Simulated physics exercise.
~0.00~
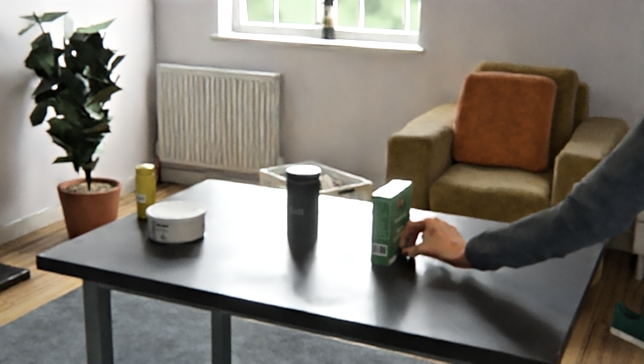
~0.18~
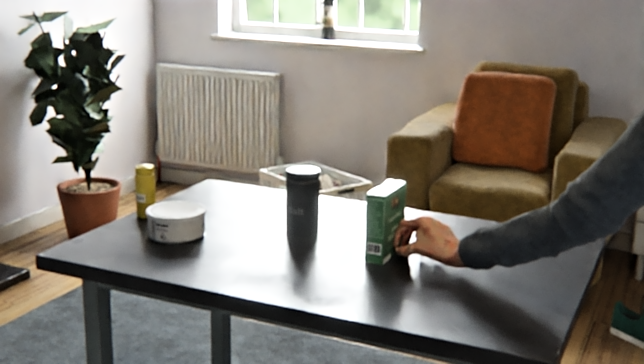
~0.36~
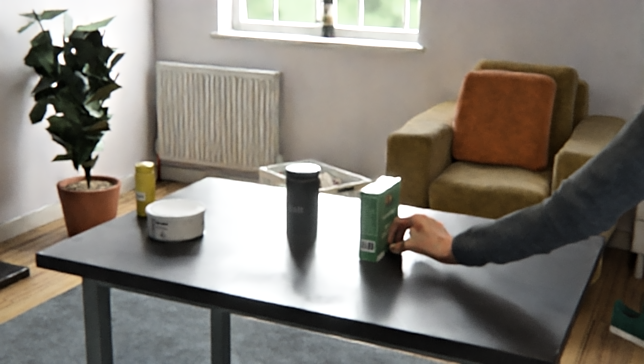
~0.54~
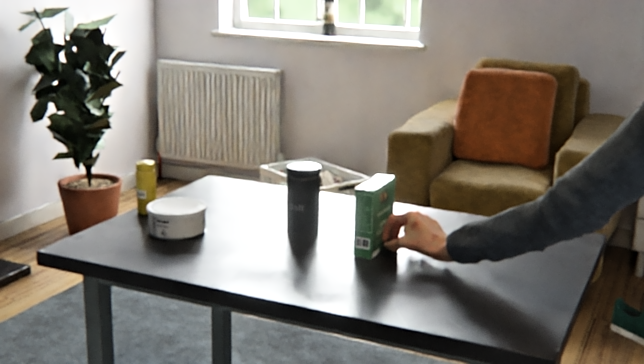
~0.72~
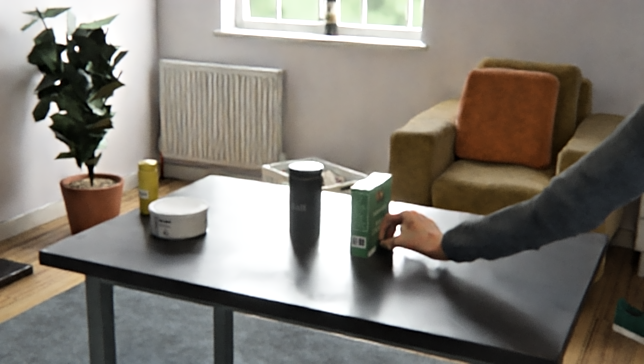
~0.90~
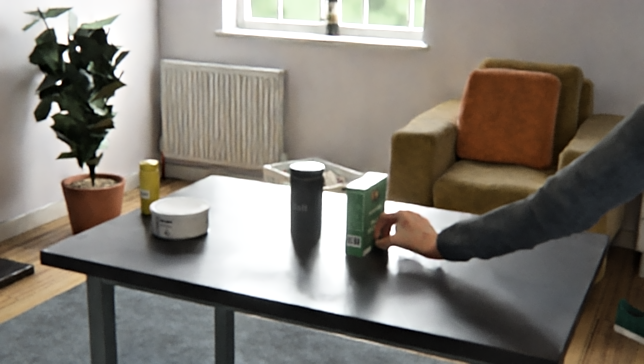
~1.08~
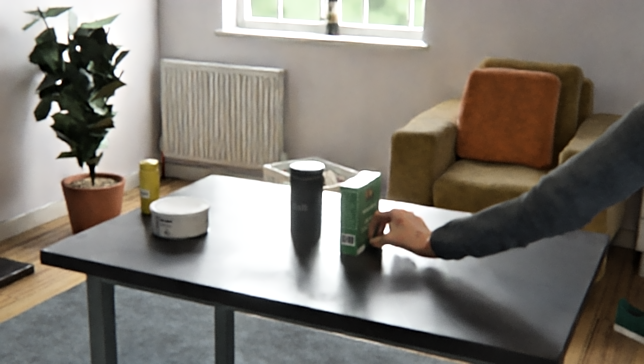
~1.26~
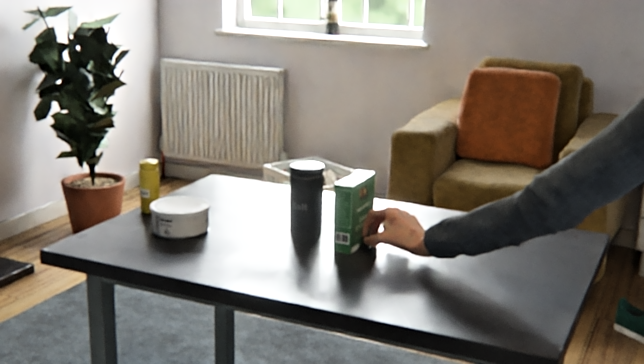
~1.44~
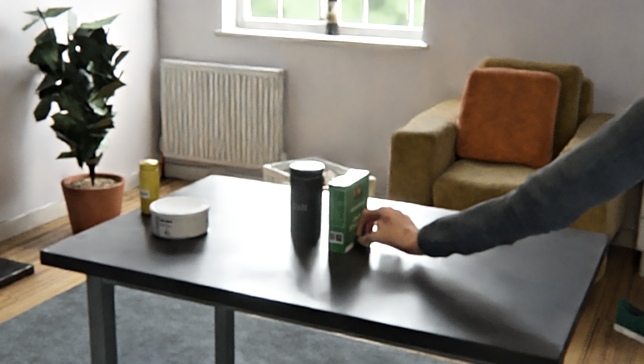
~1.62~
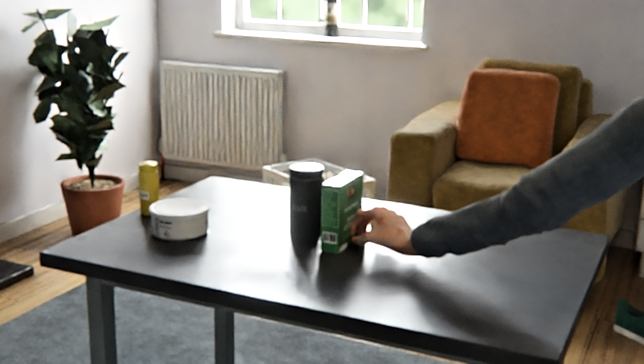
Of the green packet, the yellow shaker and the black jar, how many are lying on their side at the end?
None of them are lying on their side. The green packet, the yellow shaker and the black jar are all still upright.
